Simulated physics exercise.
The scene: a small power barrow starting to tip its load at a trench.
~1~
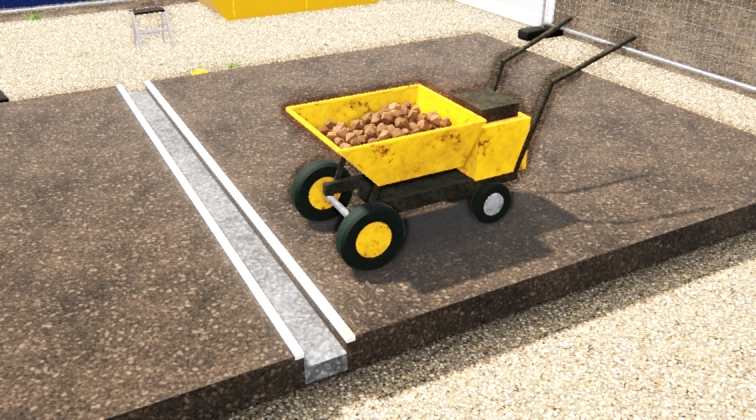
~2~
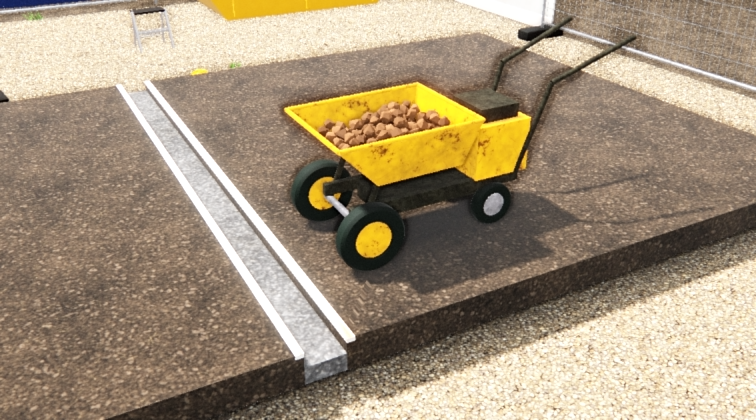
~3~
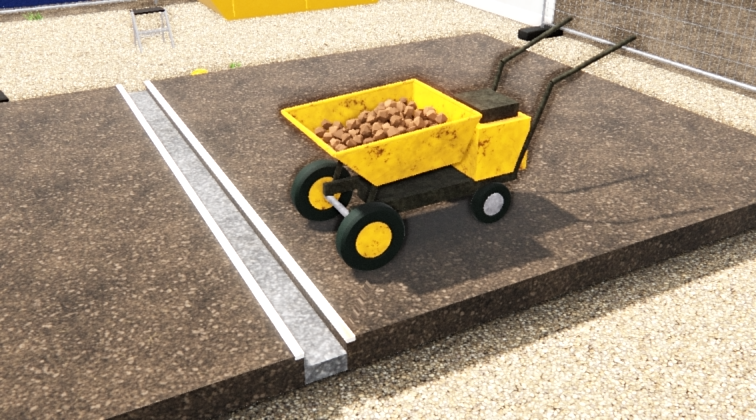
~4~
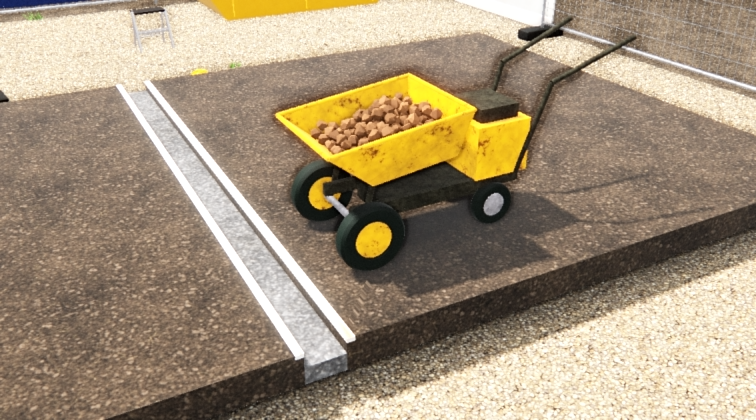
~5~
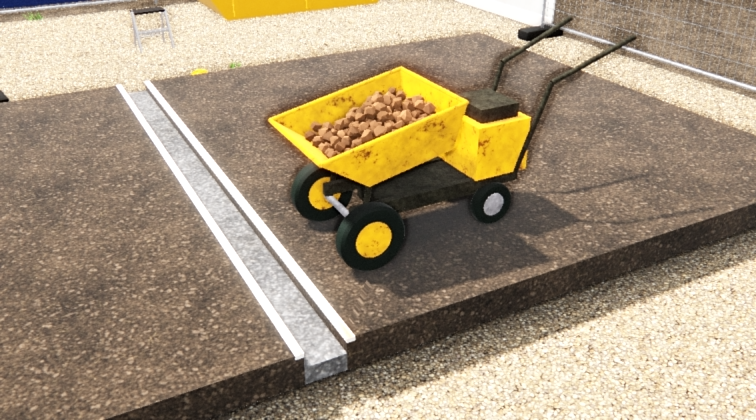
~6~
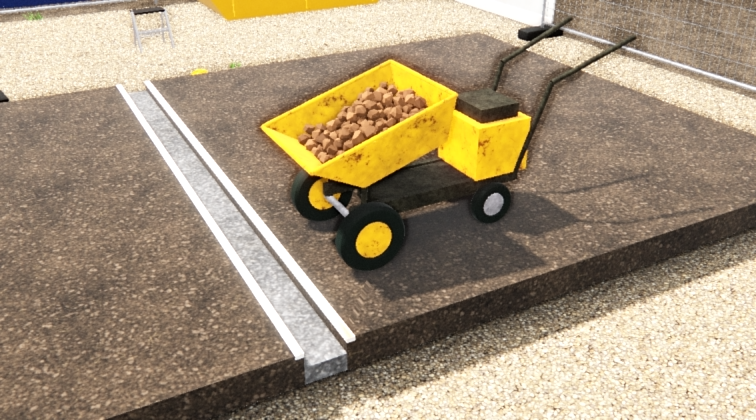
A yellow barrow's skip full of brown clods tilts forward toward the left beside a shallow trench.
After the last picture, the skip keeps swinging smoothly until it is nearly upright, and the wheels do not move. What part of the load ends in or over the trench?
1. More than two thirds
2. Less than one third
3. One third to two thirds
2, less than one third.
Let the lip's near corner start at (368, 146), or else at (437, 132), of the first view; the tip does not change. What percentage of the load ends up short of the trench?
0 % then 50 %.
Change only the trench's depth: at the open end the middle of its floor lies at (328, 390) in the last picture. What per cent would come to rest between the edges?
The share comes out near 10 percent.
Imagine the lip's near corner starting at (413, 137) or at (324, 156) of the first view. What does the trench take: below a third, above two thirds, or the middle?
Okay, the first stop comes out as between a third and two thirds and the second as under a third.
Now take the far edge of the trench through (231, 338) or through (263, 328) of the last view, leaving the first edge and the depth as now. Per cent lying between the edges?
For the first it's 70 per cent, for the second 40 per cent.
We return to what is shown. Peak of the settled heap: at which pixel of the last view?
Close to (218, 256).
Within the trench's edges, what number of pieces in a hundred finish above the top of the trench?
Estimate: Close to 10 in a hundred.
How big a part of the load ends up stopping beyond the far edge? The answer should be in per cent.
It works out to roughly 85 percent.
Just after the last frame, skip tipped steeply; every one in the skip.
A moment on, skip tipped right over; roughly two thirds in the skip; just a few in or heaped over the trench; roughly a third beyond it; just a few falling.
Further on, skip tipped right over; about a tenth in the skip; about a tenth in or heaped over the trench; the larger part beyond it.
When it is over, skip tipped right over; about a tenth in the skip; about a tenth in or heaped over the trench; the larger part beyond it.
